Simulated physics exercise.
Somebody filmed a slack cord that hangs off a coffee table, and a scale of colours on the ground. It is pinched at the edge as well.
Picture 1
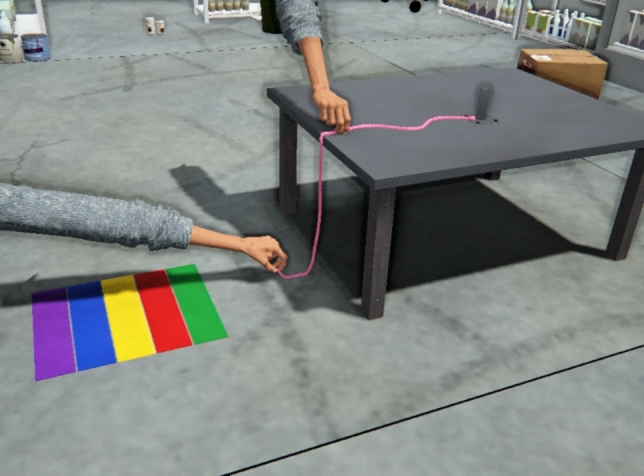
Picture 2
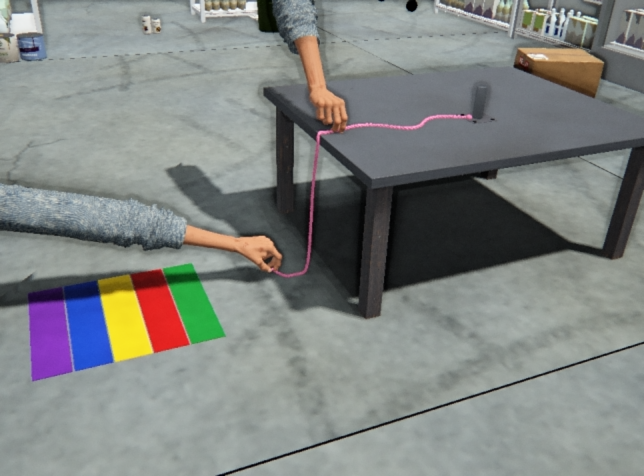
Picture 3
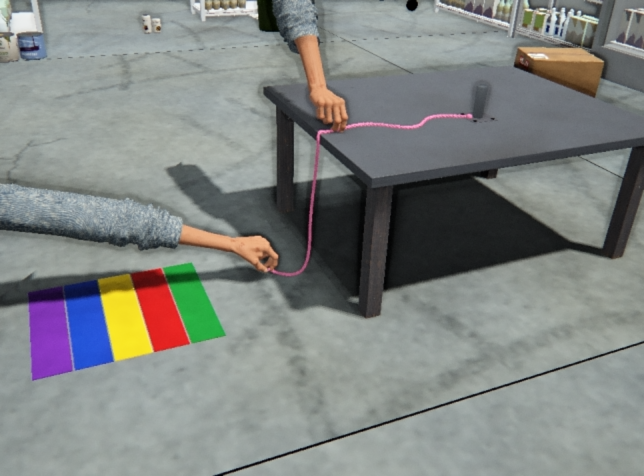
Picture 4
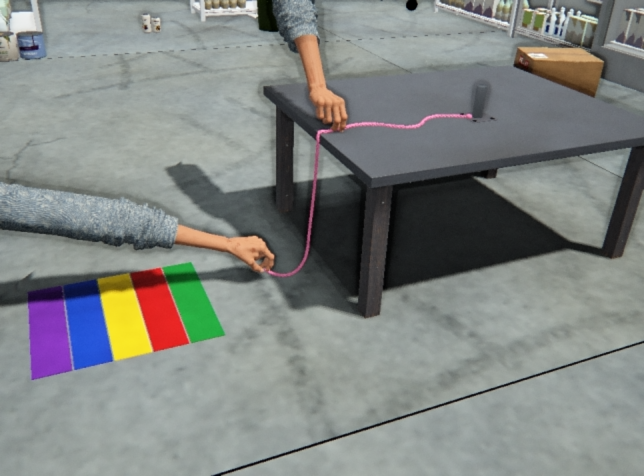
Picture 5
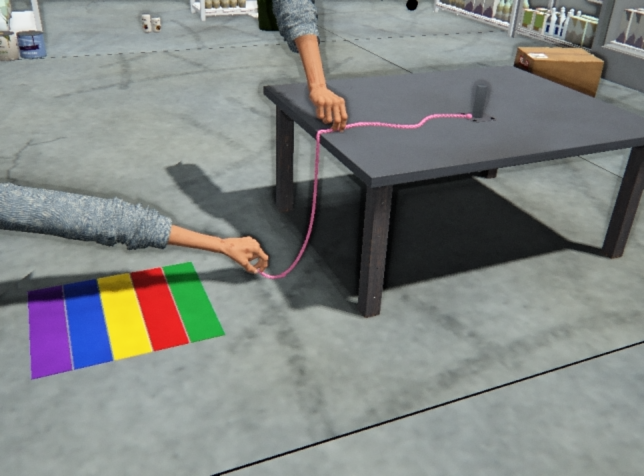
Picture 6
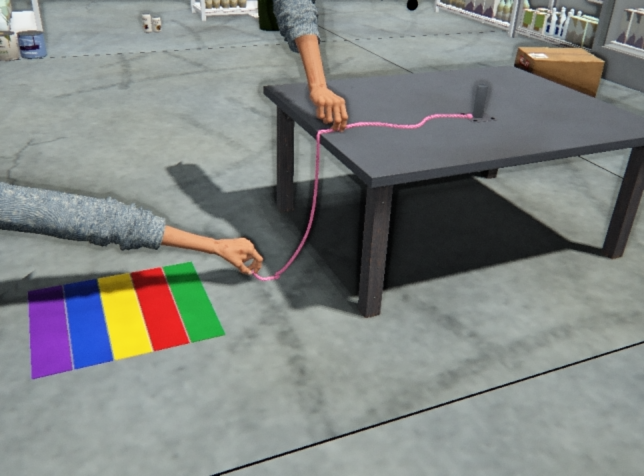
On the concrete floor beside a dark coffee table, one hand pinned a pink cord at the table's edge while another hand drew its hanging end slightly left, near a strip of five colours.
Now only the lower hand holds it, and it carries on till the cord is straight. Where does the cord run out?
The end stops over the red strip.
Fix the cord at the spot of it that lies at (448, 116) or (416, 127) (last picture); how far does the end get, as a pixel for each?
About (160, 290) and (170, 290).
Soon after, end near (218, 278); short of the strips.
After that, end near (179, 286); over green.
At the stop, end near (155, 290); over red. It gets as far as the red strip.
